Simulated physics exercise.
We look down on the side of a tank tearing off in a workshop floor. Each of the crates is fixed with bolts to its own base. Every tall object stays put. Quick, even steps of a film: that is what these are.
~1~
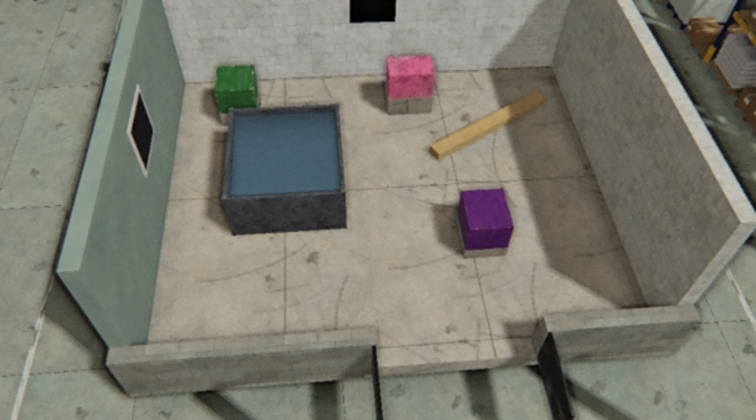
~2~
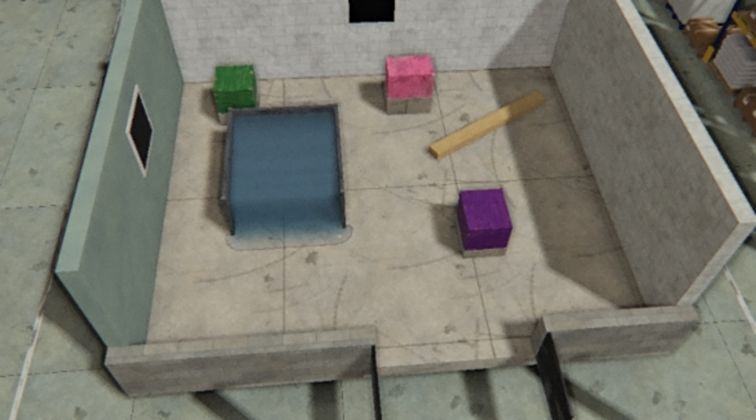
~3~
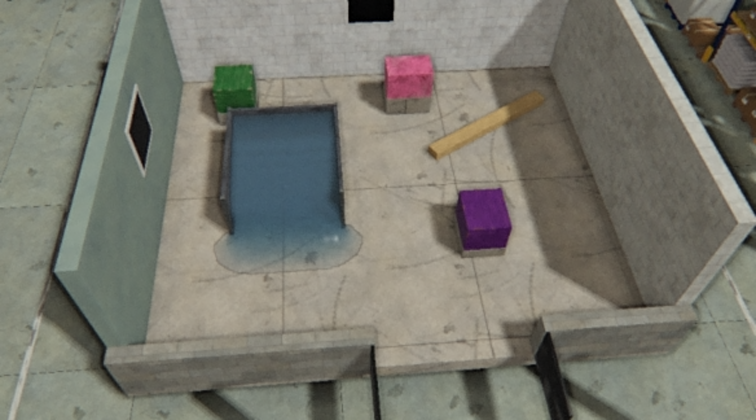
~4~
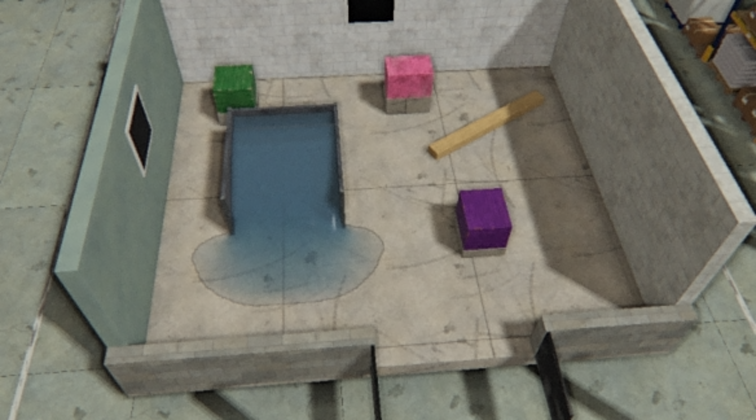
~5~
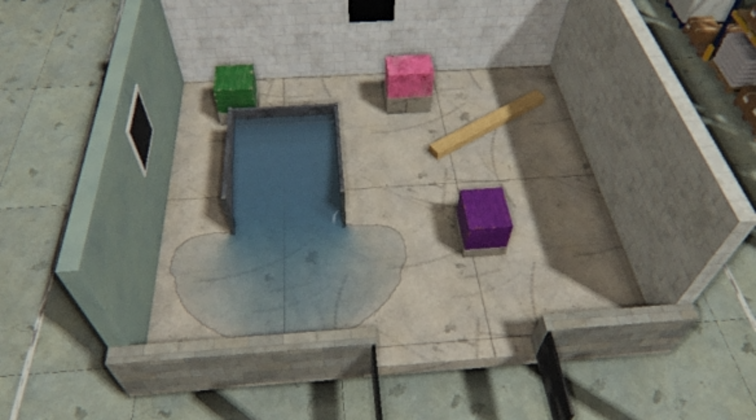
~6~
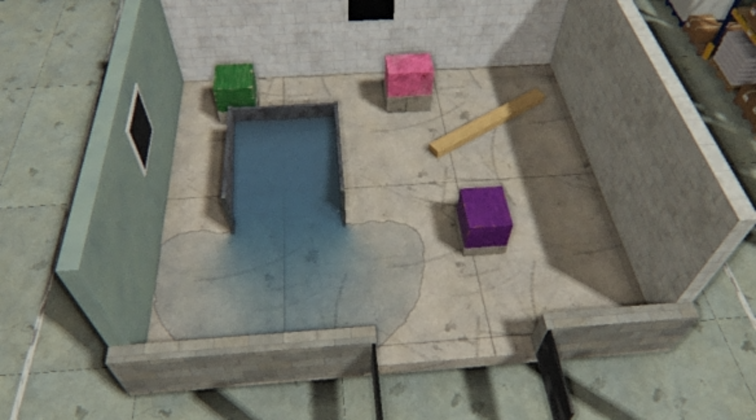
A water tank's front side gives way and water pours out, spreading across the floor.
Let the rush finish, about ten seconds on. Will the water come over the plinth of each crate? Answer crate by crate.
The pink crate: No, it stays dry. The purple crate: No, it stays dry. The green crate: No, it stays dry.
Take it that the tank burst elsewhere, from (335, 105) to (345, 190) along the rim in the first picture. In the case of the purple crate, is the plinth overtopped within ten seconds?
Note: Purple crate gets reached.
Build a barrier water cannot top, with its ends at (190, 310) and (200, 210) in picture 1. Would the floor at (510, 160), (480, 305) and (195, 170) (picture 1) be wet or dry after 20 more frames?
As listed: Not flooded, awash, under water.
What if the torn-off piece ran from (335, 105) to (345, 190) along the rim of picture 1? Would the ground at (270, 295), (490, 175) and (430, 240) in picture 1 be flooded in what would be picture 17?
One by one, they turn out not soaked, drenched and drenched.
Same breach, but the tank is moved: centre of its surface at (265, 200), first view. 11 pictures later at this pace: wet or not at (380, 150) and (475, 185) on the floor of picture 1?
The first spot is not reached, while the second is not reached.
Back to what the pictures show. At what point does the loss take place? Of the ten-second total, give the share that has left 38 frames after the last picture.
My figure: 80 percent.
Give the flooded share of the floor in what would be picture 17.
Close to 25 %.
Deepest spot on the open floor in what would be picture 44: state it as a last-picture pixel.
It should be roughly at (184, 86).
A moment on, water covers 25 % of the floor; the pink crate not reached, the purple crate water round its plinth, the green crate not reached.
Next, water covers 25 % of the floor; the pink crate not reached, the purple crate water round its plinth, the green crate not reached.
Then, water covers 45 % of the floor; the pink crate not reached, the purple crate water round its plinth, the green crate water round its plinth.
Later, water covers 80 % of the floor; the pink crate water round its plinth, the purple crate water round its plinth, the green crate water round its plinth.
In the end, water covers 100 % of the floor; the pink crate stayed above the water, the purple crate stayed above the water, the green crate stayed above the water.
